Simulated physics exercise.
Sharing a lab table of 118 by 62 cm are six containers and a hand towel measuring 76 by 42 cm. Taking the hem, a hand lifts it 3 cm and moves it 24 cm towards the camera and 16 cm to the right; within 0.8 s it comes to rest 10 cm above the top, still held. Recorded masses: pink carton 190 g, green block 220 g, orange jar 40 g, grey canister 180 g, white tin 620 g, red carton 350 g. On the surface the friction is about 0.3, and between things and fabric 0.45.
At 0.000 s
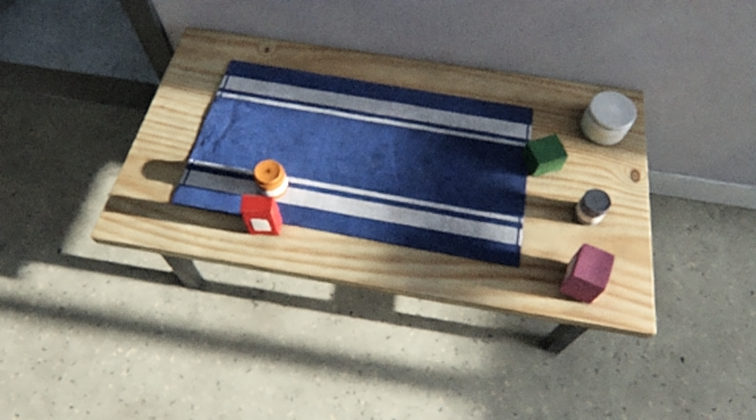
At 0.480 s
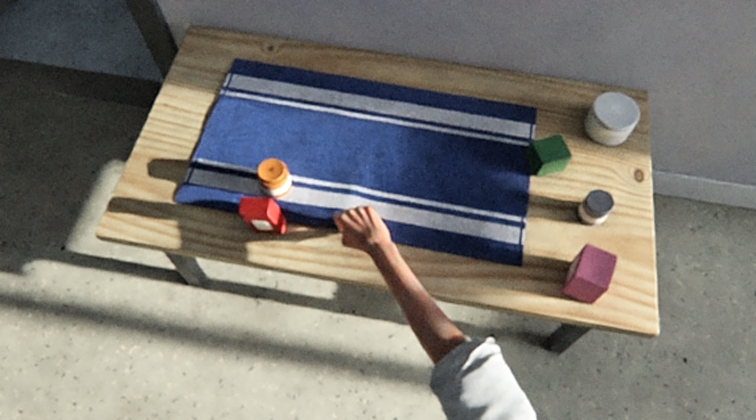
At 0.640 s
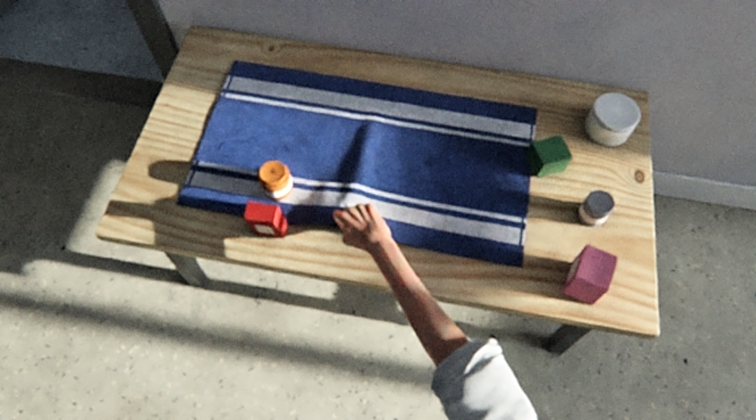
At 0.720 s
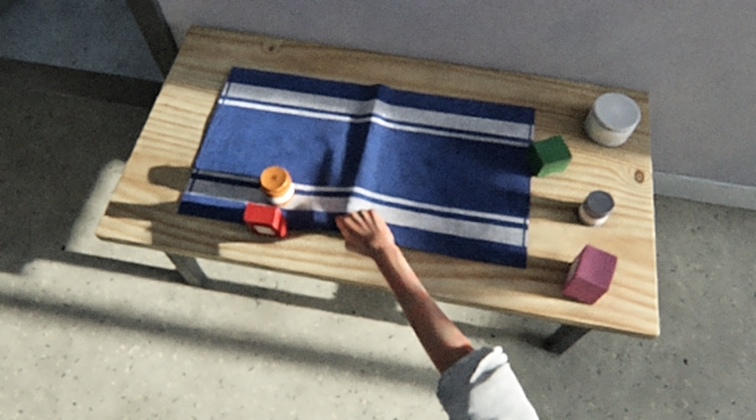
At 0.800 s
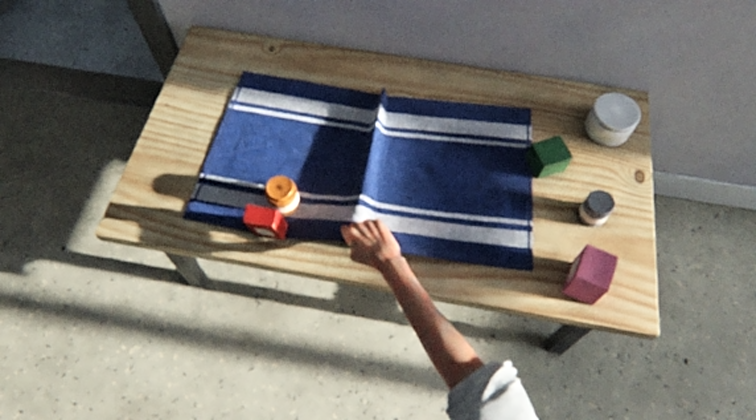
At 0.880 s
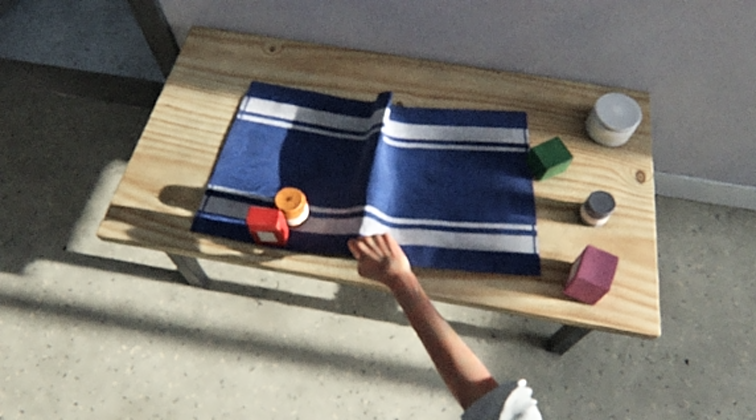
A hand reached in, pinched the near edge of the striped blue towel and drew it slightly toward the viewer and right, raising a fold through the middle and shifting the orange jar along.
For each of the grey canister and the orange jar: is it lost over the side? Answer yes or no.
Answers: Grey canister - no; orange jar - yes.
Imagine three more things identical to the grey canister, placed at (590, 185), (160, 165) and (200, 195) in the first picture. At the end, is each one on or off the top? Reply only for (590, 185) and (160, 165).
In order: Holds on; holds on.
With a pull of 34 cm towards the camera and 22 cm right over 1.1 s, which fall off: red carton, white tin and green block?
In that case red carton is lost over the edge, white tin holds on and green block holds on.
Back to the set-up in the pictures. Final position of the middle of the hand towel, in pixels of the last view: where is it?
Close to (409, 243) in pixels.
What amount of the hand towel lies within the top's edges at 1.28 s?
Roughly 75%.
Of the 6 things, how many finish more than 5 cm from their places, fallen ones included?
Total: 3.
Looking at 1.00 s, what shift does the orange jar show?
For the orange jar, I'd put it at some 15 cm from where it started.
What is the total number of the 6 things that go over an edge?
That makes 2.
At 1.0 s, 100 % of the hand towel is still over the top; orange jar 14 cm off its start, red carton 6 cm off its start, green block 2 cm off its start.
At 1.1 s, 90 % of the hand towel is still over the top; orange jar 21 cm off its start, red carton 13 cm off its start, green block 4 cm off its start.
At 1.3 s, 75 % of the hand towel is still over the top; orange jar 29 cm off its start at (356, 269), red carton 21 cm off its start at (331, 301), green block 5 cm off its start at (554, 171).
At 1.4 s, 65 % of the hand towel is still over the top; orange jar over the edge, red carton over the edge, green block 5 cm off its start.
At 3.0 s, 70 % of the hand towel is still over the top; orange jar over the edge, grey canister 0 cm off its start at (603, 202), red carton over the edge, green block 5 cm off its start at (554, 171).
